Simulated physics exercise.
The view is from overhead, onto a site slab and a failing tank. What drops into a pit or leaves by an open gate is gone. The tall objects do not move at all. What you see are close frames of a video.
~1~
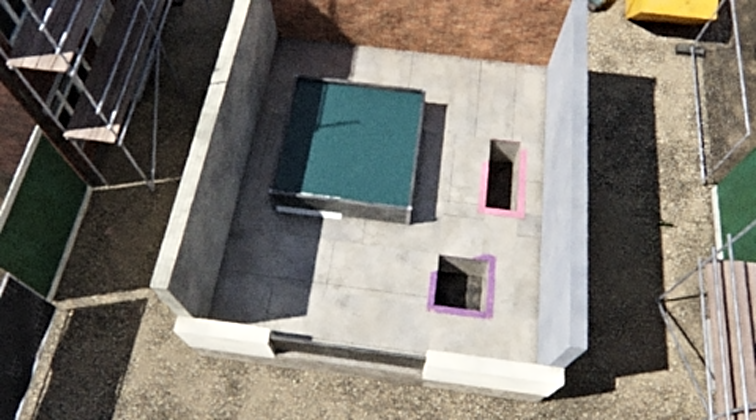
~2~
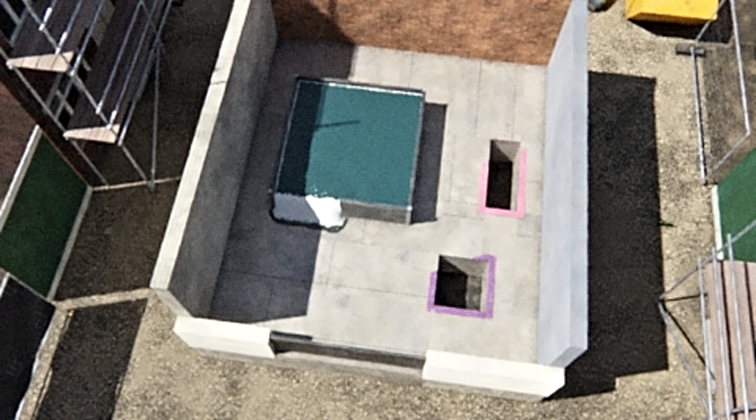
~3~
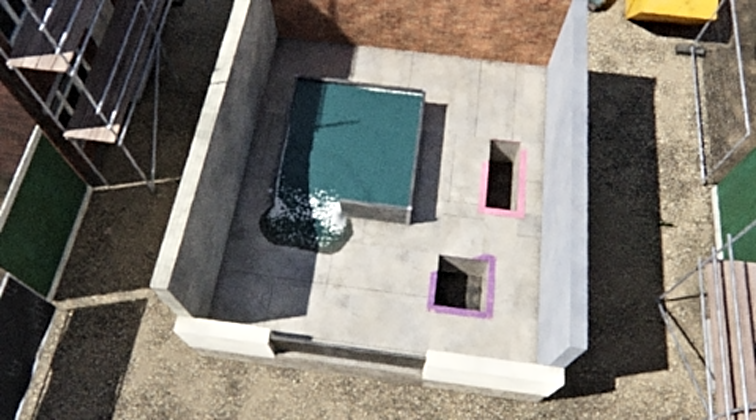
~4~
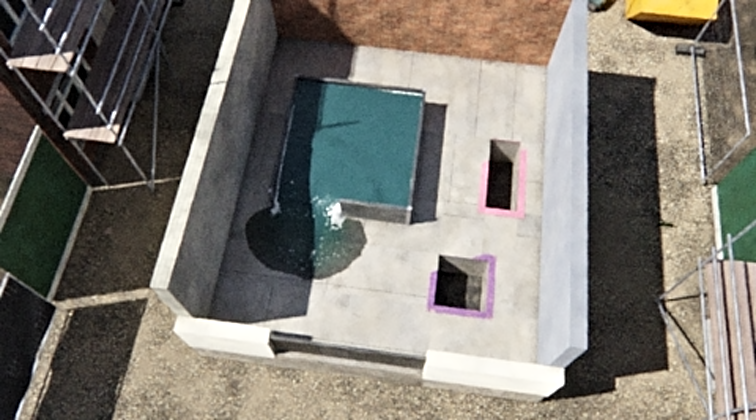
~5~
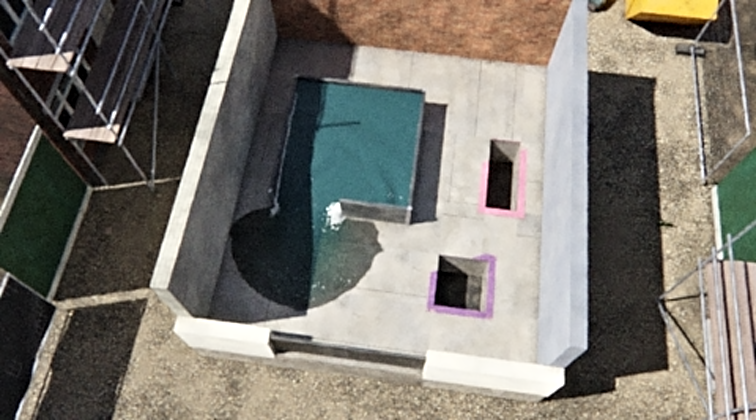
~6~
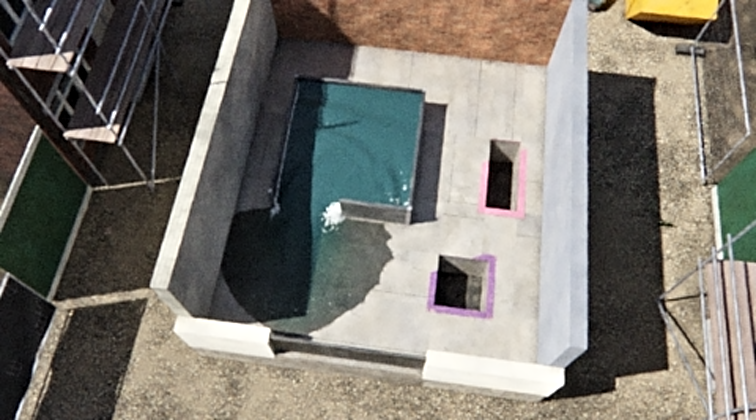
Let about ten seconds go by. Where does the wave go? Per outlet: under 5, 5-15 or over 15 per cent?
Per outlet: Gate under 5 per cent; pink pit 5-15 per cent; purple pit over 15 per cent.
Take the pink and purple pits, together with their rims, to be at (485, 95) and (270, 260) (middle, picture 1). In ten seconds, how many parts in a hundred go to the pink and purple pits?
Parts in a hundred: Pink 2, purple 55.
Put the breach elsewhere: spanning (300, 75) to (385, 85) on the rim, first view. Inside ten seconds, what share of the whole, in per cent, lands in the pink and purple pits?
Per cent: Pink 25, purple 8.
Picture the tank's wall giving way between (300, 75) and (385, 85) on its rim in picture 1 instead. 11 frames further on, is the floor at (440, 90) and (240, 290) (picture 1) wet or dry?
Well, the first place ends up drenched, and the second one left untouched.
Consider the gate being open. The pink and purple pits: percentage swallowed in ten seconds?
I'd put pink at 2 per cent and purple at 2 per cent.
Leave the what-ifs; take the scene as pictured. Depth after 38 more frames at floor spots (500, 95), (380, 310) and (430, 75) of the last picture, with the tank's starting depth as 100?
0, 20 and 0 per cent, roughly.
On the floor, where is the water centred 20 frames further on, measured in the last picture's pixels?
I'd say around (339, 223).
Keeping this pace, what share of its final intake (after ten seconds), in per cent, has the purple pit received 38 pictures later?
About 45 per cent.
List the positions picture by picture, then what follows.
In the first picture, still water in the tank at (350, 141).
In the second picture, water pours out at (308, 204) and has run to (342, 223).
In the third picture, water pours out at (308, 205) and has run to (331, 249).
In the fourth picture, the front is at (323, 274), out from the gap at (308, 206).
In the fifth picture, water pours out at (308, 206) and has run to (303, 305).
In the sixth picture, the front is at (295, 332), out from the gap at (308, 206).
A moment on, water covers 25 % of the floor; the gate 0 %, the pink pit 0 %, the purple pit 0 %.
Next, water covers 25 % of the floor; the gate 0 %, the pink pit 0 %, the purple pit 0 %.
Then, water covers 40 % of the floor; the gate 0 %, the pink pit 0 %, the purple pit 2 %.
Later, water covers 65 % of the floor; the gate 0 %, the pink pit 2 %, the purple pit 11 %.
In the end, water covers 95 % of the floor; the gate 0 %, the pink pit 9 %, the purple pit 23 %.
